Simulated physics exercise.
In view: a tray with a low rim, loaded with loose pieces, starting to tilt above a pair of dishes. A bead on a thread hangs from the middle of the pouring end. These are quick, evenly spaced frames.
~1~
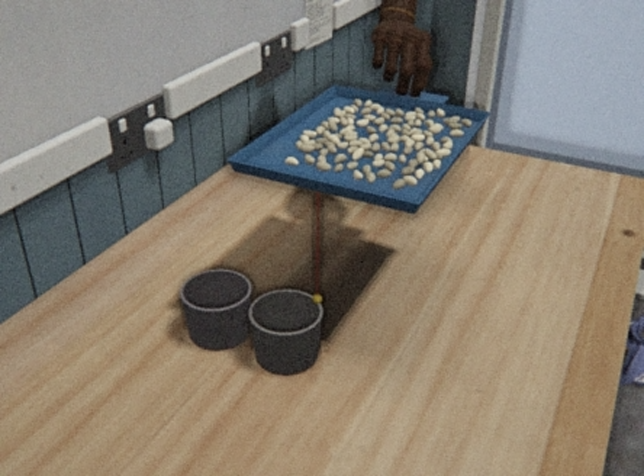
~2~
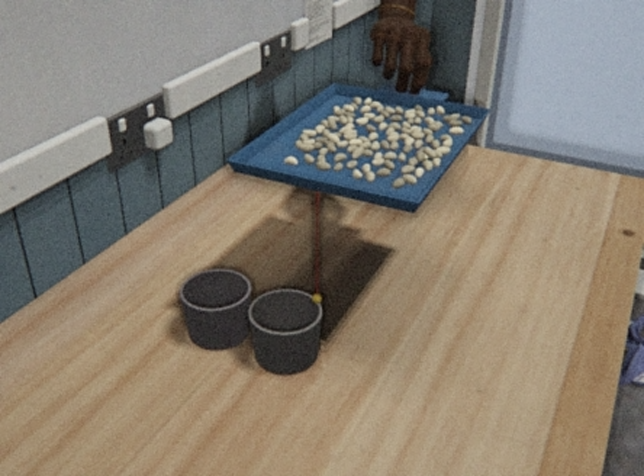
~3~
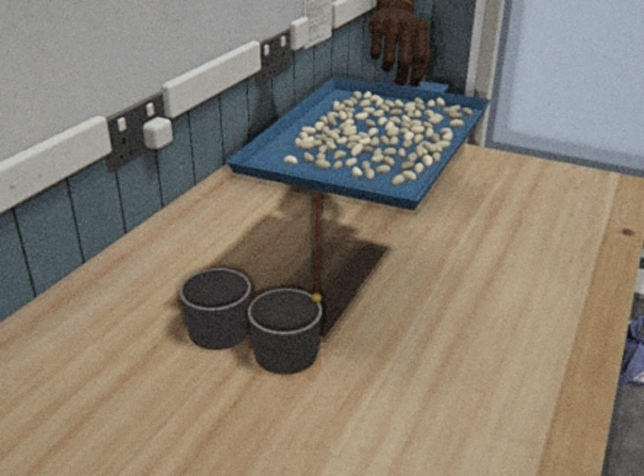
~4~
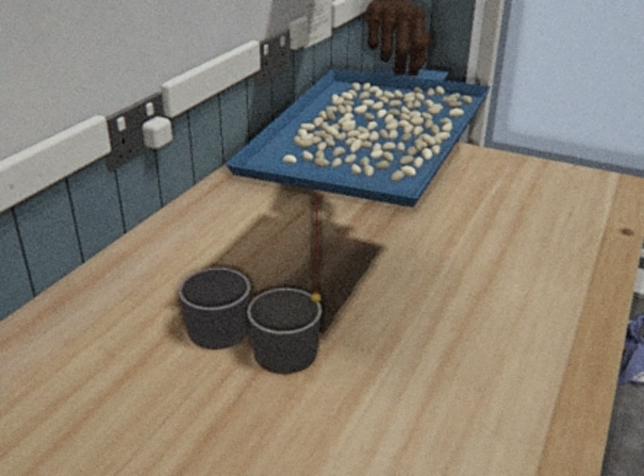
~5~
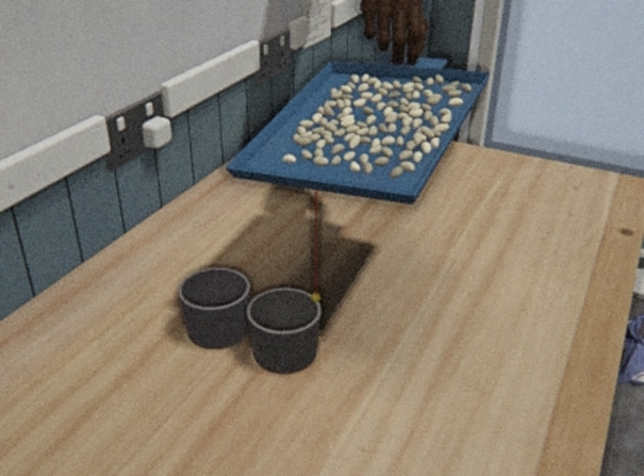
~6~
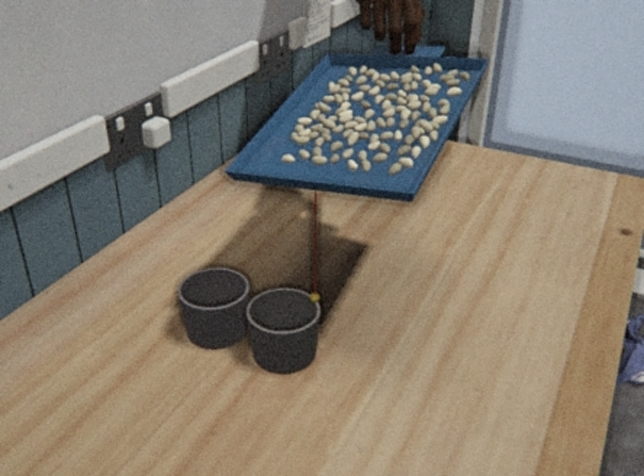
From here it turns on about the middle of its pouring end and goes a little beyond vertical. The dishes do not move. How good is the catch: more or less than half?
The two hold more than half of the load.
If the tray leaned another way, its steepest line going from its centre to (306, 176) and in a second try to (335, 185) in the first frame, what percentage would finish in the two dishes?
The first gives 50 %, the second 10 %.
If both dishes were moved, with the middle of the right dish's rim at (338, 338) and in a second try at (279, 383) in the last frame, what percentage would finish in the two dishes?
The first gives 30 %, the second 0 %.
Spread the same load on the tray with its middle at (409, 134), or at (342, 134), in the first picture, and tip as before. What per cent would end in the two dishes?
In turn 60 and 80 in a hundred.
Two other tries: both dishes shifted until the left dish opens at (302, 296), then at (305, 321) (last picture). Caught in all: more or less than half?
One: The smaller part. Two: The smaller part.
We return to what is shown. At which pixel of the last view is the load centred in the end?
Roughly at (233, 328).
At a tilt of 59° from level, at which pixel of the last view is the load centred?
Around (273, 168).
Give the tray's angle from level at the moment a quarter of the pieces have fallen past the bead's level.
At some 75 degrees.
Soon, tray tipped steeply; most on the tray; a stray few in the right dish; a small part in the left dish; a small part in the air.
A while on, tray tipped right over; about a quarter on the tray; a small part in the right dish; about a third in the left dish; a stray few outside both; about a quarter in the air.
Towards the end, tray tipped past a quarter turn; about a quarter in the right dish; about half in the left dish; about a quarter outside both.
Finally, tray tipped past a quarter turn; about a quarter in the right dish; about half in the left dish; about a quarter outside both.
